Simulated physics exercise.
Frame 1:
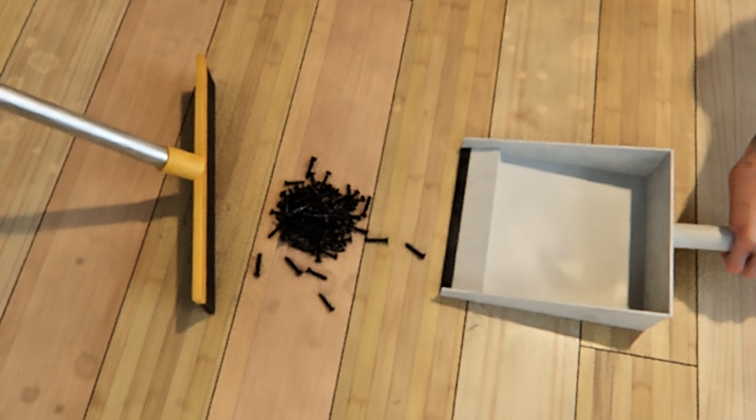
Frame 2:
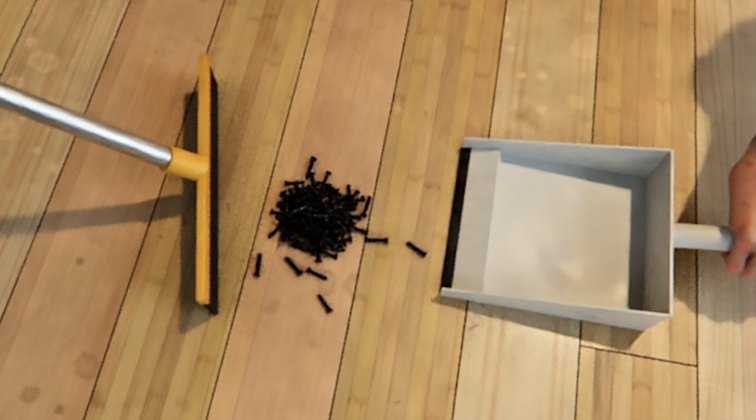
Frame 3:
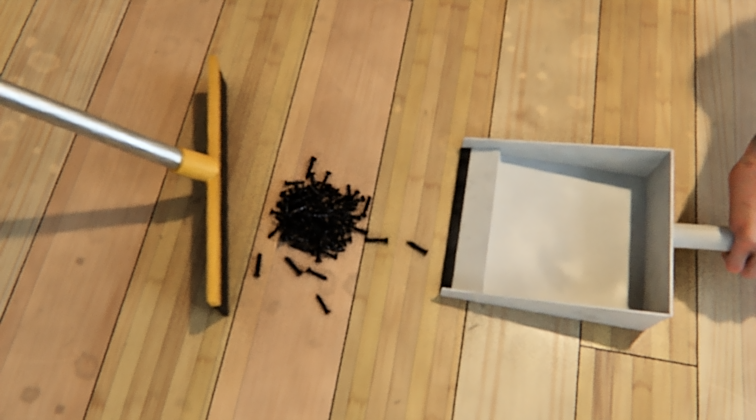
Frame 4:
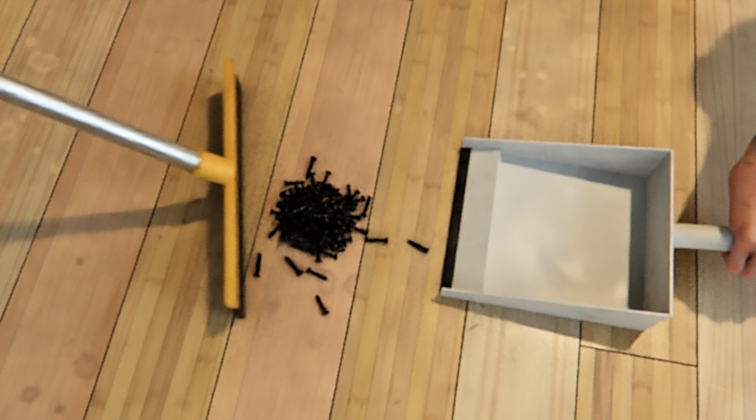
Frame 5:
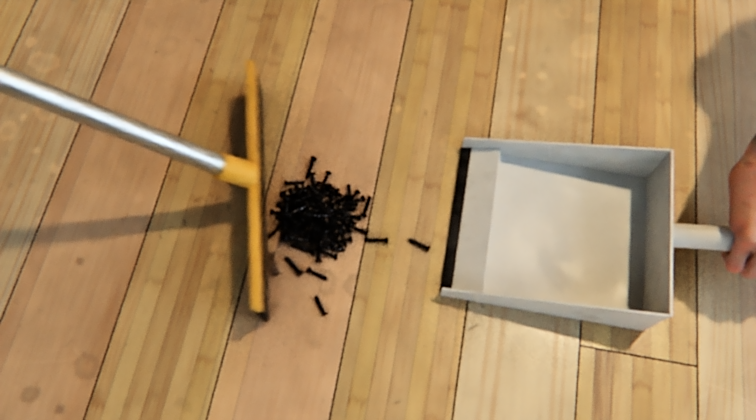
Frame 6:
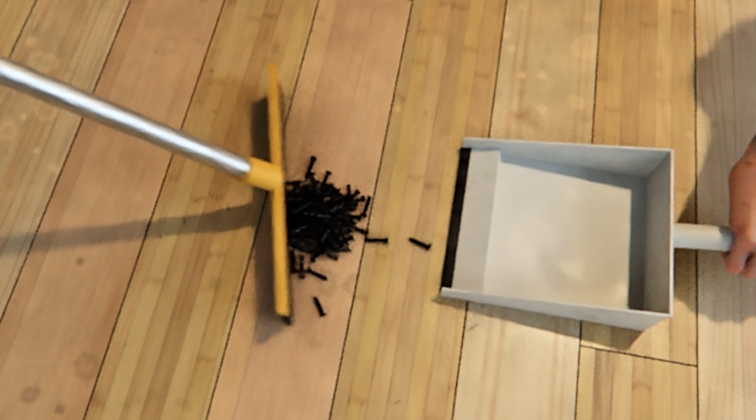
A yellow broom with a metal handle slid right across the wooden floor and pressed into a pile of small black screws, while a hand at the right held a light gray dustpan still.
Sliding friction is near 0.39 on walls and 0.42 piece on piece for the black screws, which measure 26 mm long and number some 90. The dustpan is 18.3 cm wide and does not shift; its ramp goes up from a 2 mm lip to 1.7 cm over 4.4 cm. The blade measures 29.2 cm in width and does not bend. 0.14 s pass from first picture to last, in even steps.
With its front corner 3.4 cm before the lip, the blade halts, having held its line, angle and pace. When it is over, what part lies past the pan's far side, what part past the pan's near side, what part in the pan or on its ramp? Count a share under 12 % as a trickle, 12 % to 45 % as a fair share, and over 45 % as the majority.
Past the pan's far side: A trickle. Past the pan's near side: A trickle. In the pan or on its ramp: A fair share.
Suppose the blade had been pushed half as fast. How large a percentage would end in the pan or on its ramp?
Then around 5 per cent.
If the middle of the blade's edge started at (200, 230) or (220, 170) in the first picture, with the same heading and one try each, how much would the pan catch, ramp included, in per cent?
Close to 10 in a hundred, then close to 25 in a hundred.
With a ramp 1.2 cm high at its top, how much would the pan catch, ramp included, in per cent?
With that ramp, near 20 per cent.
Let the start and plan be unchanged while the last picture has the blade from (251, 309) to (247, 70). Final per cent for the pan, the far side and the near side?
Pan 5 % / far 0 % / near 5 %.
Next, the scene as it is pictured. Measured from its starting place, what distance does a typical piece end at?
14 cm or thereabouts.
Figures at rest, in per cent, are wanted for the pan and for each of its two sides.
Far side 0, near side 5, pan 20.
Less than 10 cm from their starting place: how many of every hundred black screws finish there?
Around 0 per cent, give or take.
Then, 0.08 s after the last picture, middle of the blade 12 cm from the lip; 0 % over the lip, far side 0 %, near side 5 %.
Then, 0.14 s after the last picture, middle of the blade 8 cm from the lip; 0 % over the lip, far side 0 %, near side 5 %.
Then, 0.33 s after the last picture, middle of the blade 7 cm from the lip; 20 % over the lip, far side 0 %, near side 5 %.
In the end, far side 0 %, near side 5 %, pan 20 %, in front of the lip or behind the blade 75 %.
